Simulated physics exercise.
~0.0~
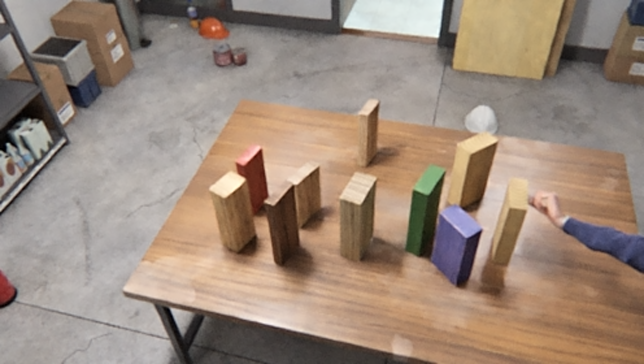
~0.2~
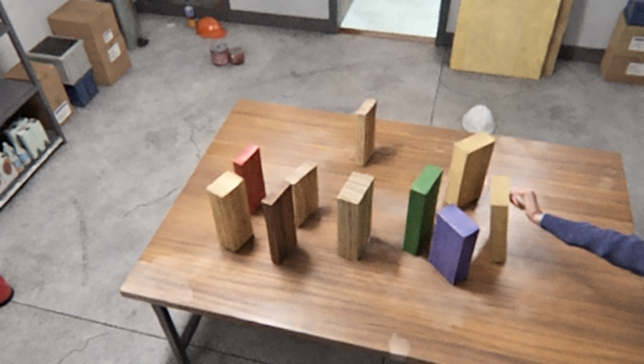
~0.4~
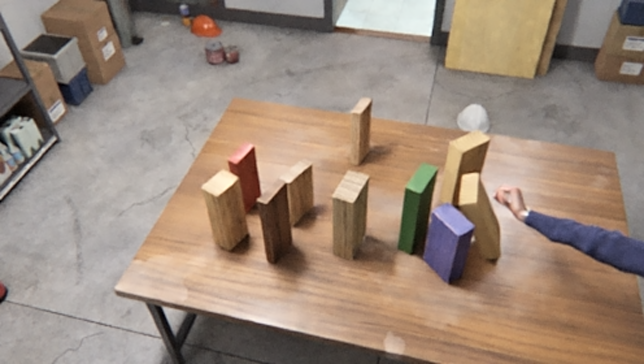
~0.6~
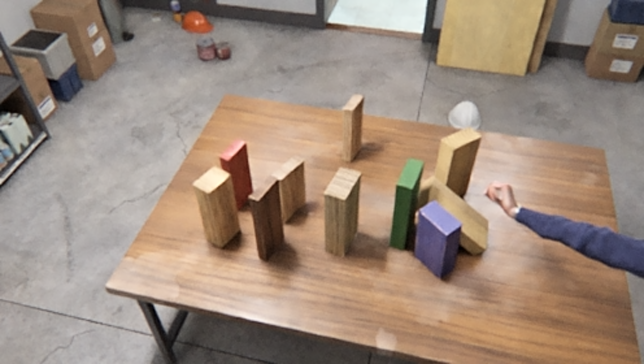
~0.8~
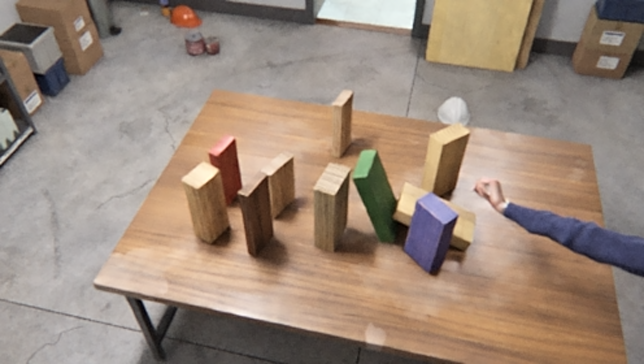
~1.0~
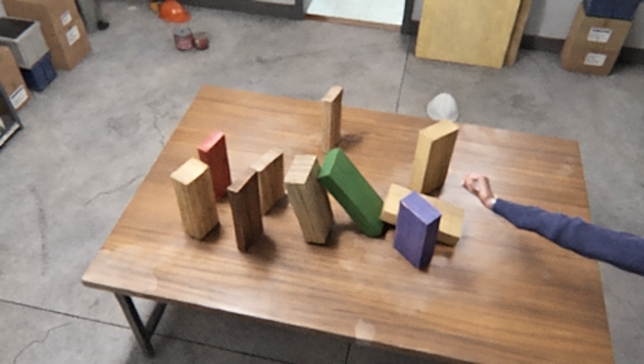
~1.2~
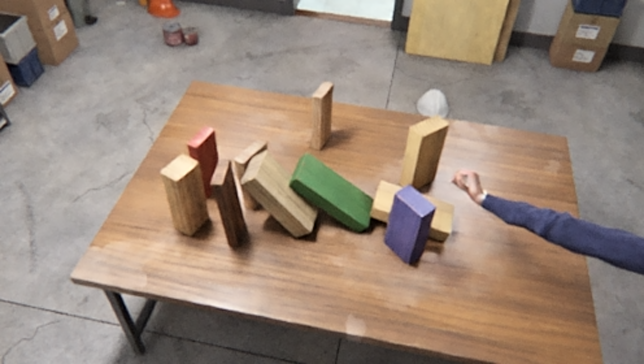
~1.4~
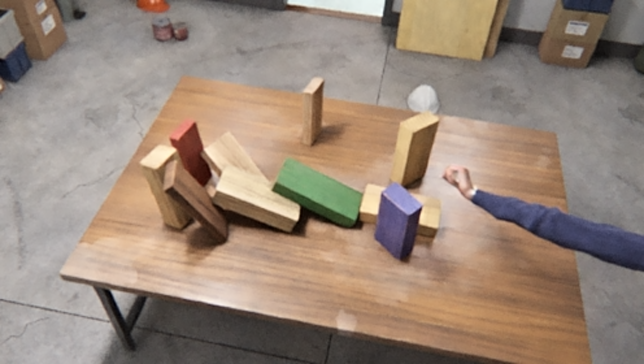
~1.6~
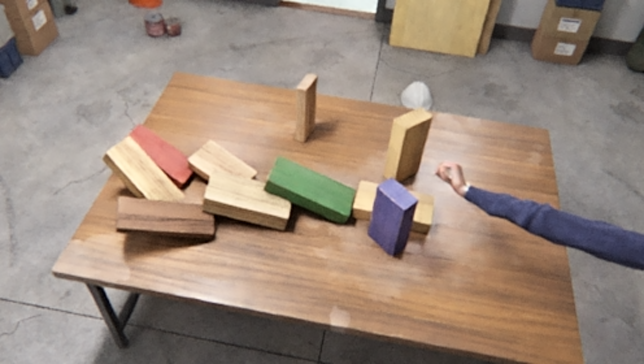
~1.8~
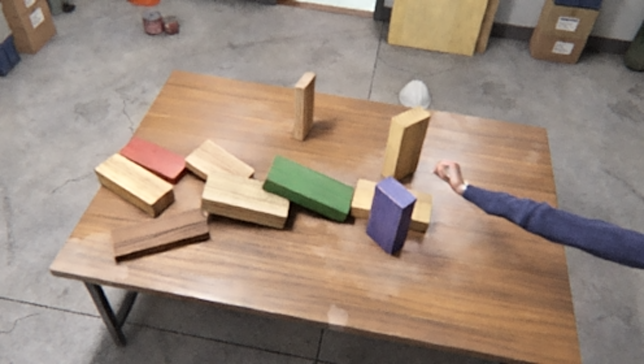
On a wooden table, a hand tipped the rightmost block leftward, and it knocked over the green one, setting off a chain through the blocks to the left, including the red one, until only the blue block and two light wooden ones stood.
